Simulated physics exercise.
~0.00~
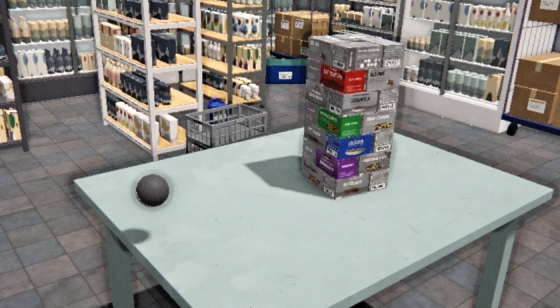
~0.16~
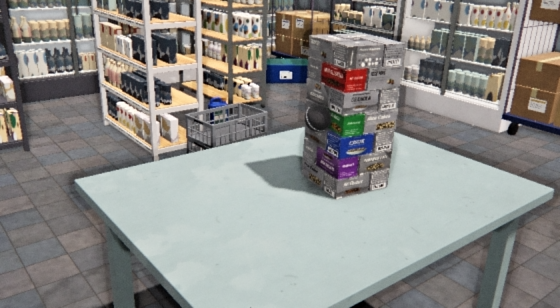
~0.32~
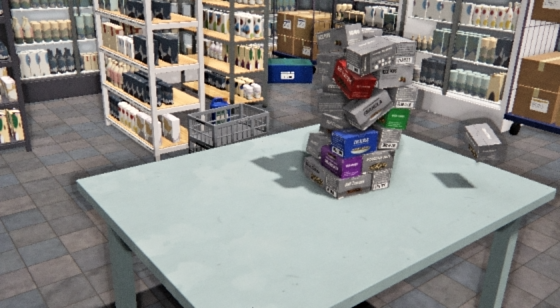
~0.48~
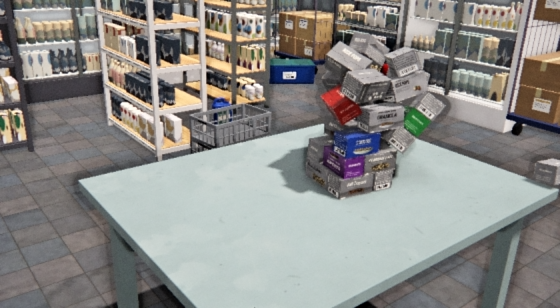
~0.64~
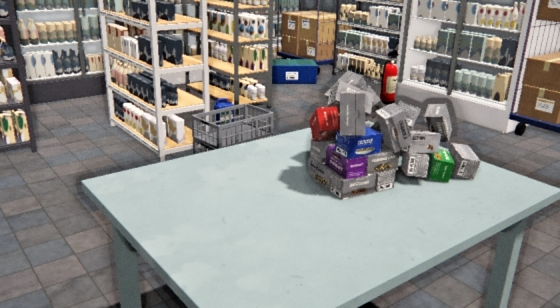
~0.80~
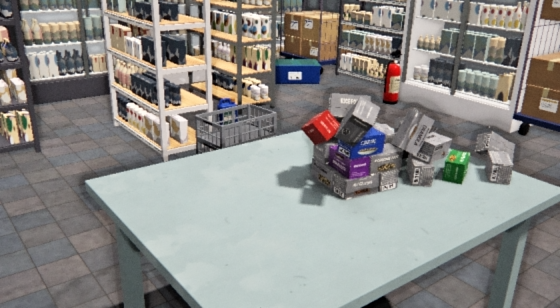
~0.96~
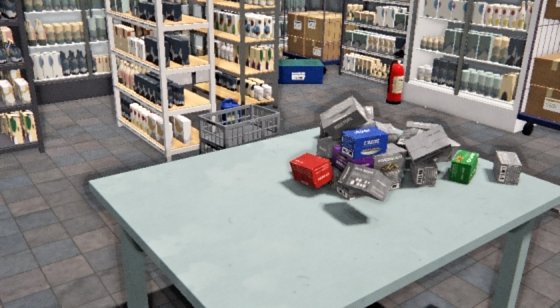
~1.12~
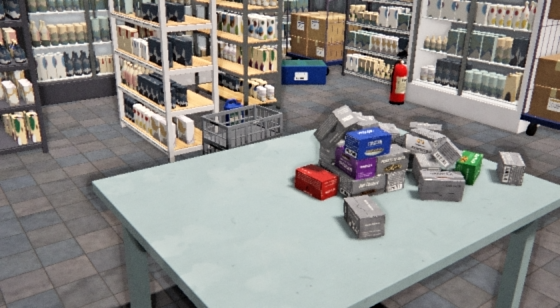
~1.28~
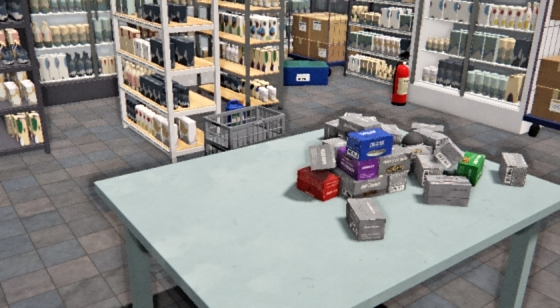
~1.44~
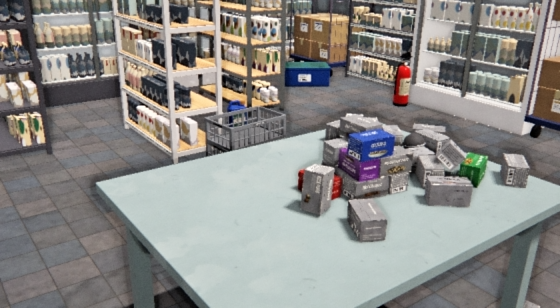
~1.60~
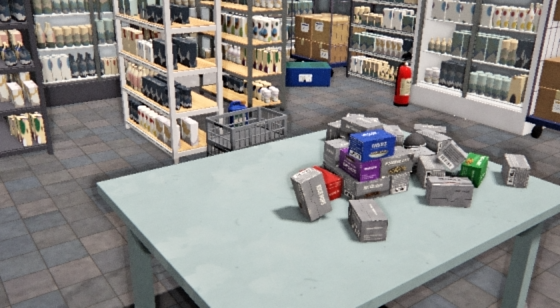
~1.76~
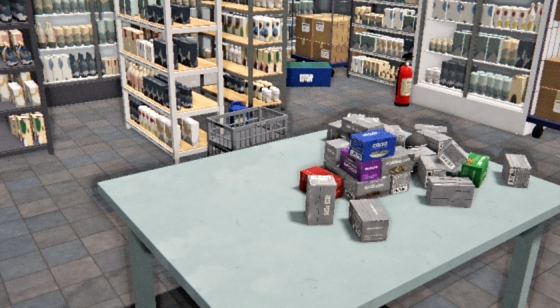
Tower of small boxes collapsing on a shop table after a dark ball flies in, leaving a heap around the blue box.
